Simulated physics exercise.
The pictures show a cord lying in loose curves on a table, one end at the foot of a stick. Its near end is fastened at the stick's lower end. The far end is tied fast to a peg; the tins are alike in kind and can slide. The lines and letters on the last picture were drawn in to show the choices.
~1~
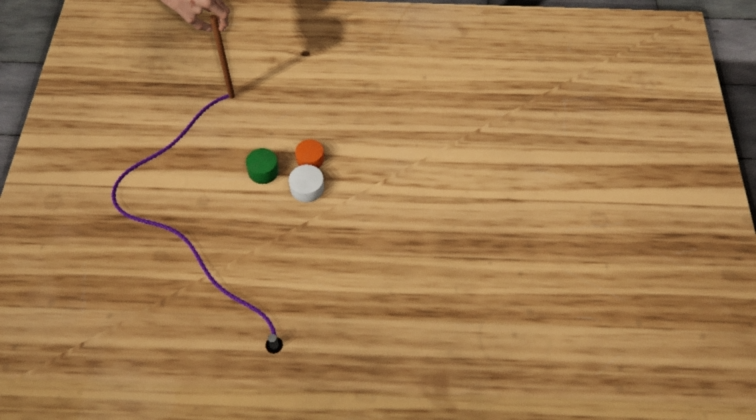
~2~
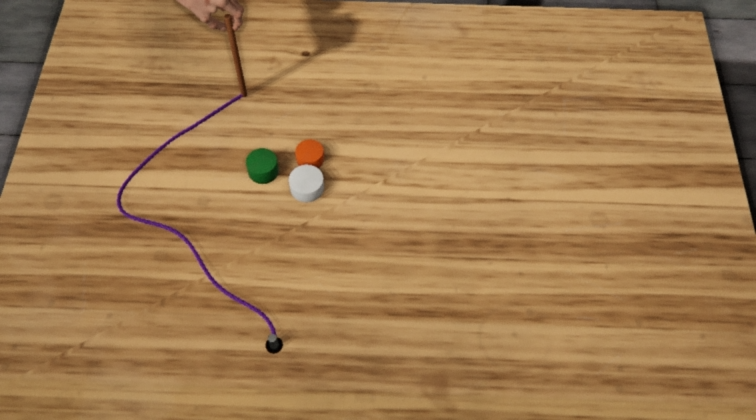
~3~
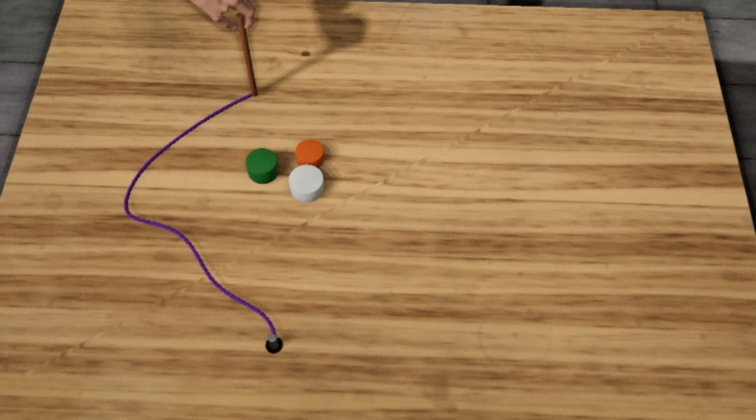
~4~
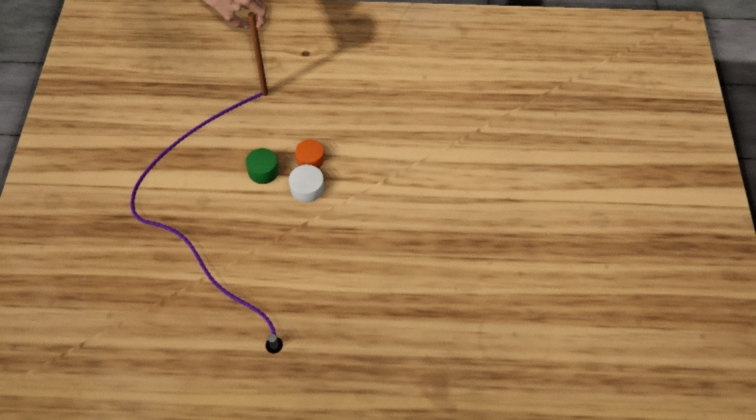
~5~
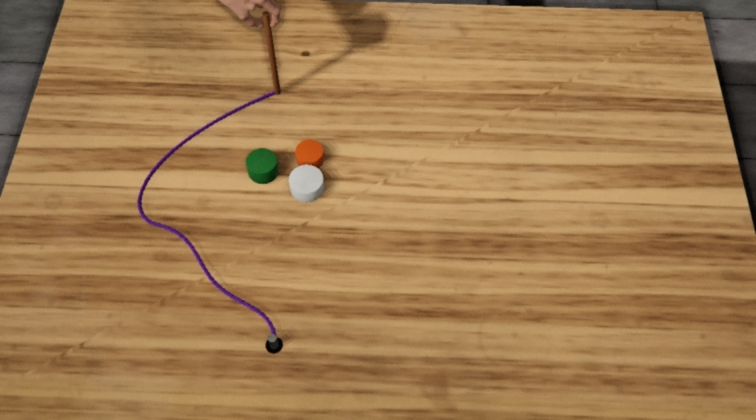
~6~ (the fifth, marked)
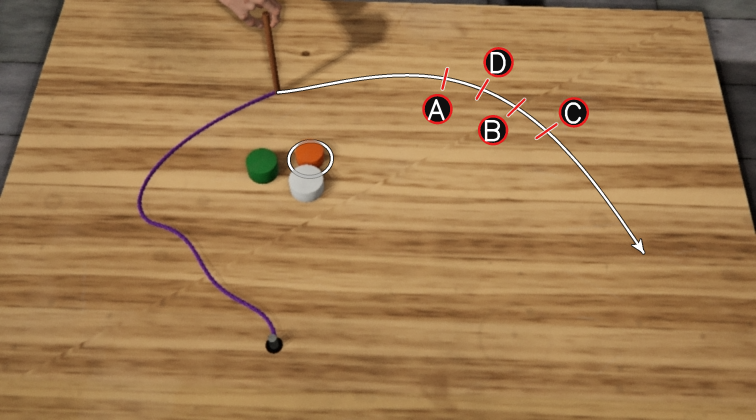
At first, a hand holds a stick at the top left of a wooden table, a purple cord curving loosely from its tip to a peg below. The hand then moves the stick a little to the right, drawing the cord's upper bends into one smoother arc, while the green, orange and white tins stay still.
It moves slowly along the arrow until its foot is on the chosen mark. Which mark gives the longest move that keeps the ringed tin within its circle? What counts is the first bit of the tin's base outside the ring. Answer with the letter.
It should halt at A.
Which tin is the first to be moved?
Green.
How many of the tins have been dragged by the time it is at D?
Three.
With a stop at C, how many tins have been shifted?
Three.
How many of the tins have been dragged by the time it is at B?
Three.
On the marked copy, A at (445, 79); B at (516, 107); C at (547, 131); D at (482, 89); the ring at (310, 159); the route from (278, 92) via (495, 95) to (644, 253).
Following A. Soon after the start, foot of the stick (337, 83); orange tin (310, 155).
Later, foot of the stick (394, 76); orange tin (310, 155).
In the end, foot of the stick (445, 79); orange tin (310, 155); green tin (281, 171); the orange tin is still in its ring.
As for the rest, B drags the ringed tin to (347, 172); C drags the ringed tin to (362, 182); D drags the ringed tin to (328, 163).
